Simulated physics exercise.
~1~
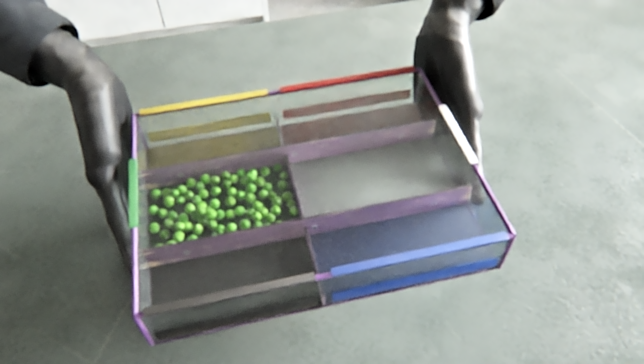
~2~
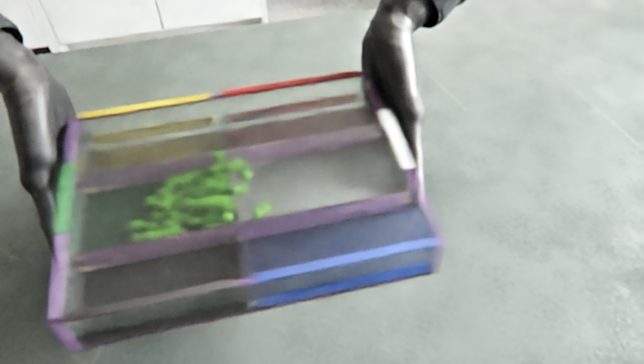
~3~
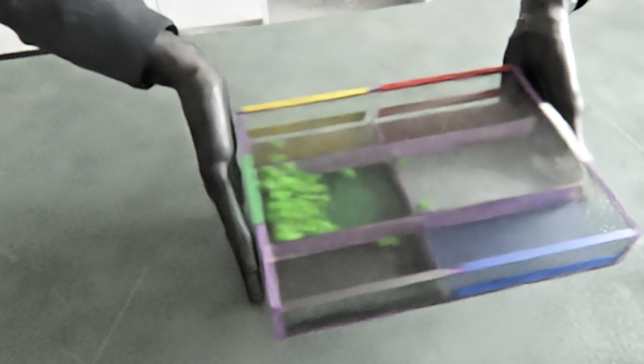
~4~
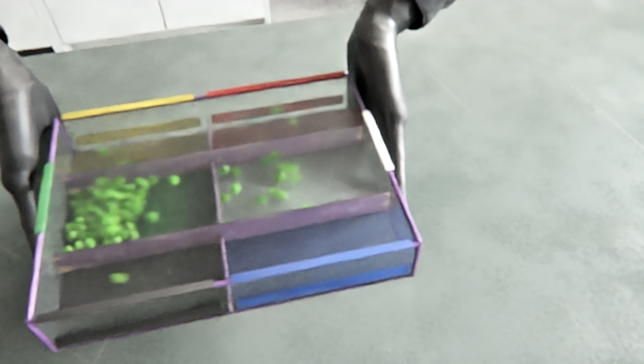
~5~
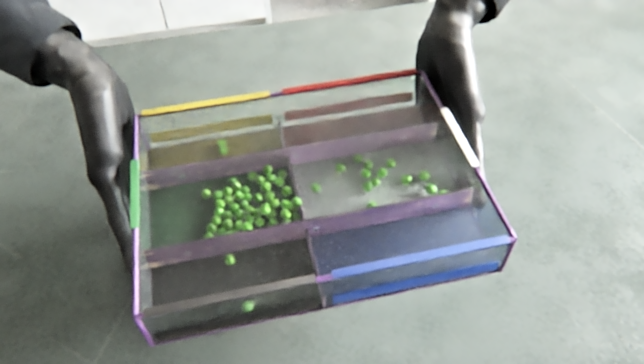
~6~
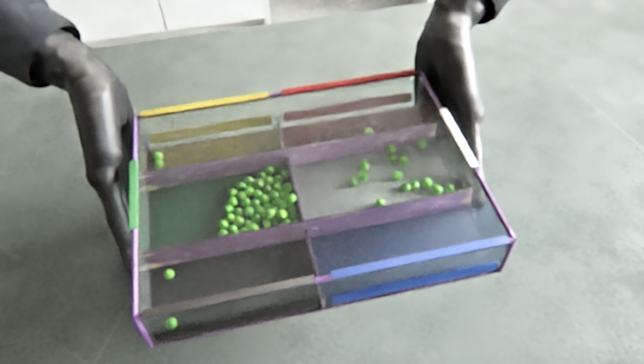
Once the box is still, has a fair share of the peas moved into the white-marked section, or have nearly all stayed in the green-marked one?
A fair share of the peas has moved into the white-marked section. The green-marked section still holds the most, and the other sections have few or none.
Green peas scatter as dark hands shake a divided box sideways, but most end up together.
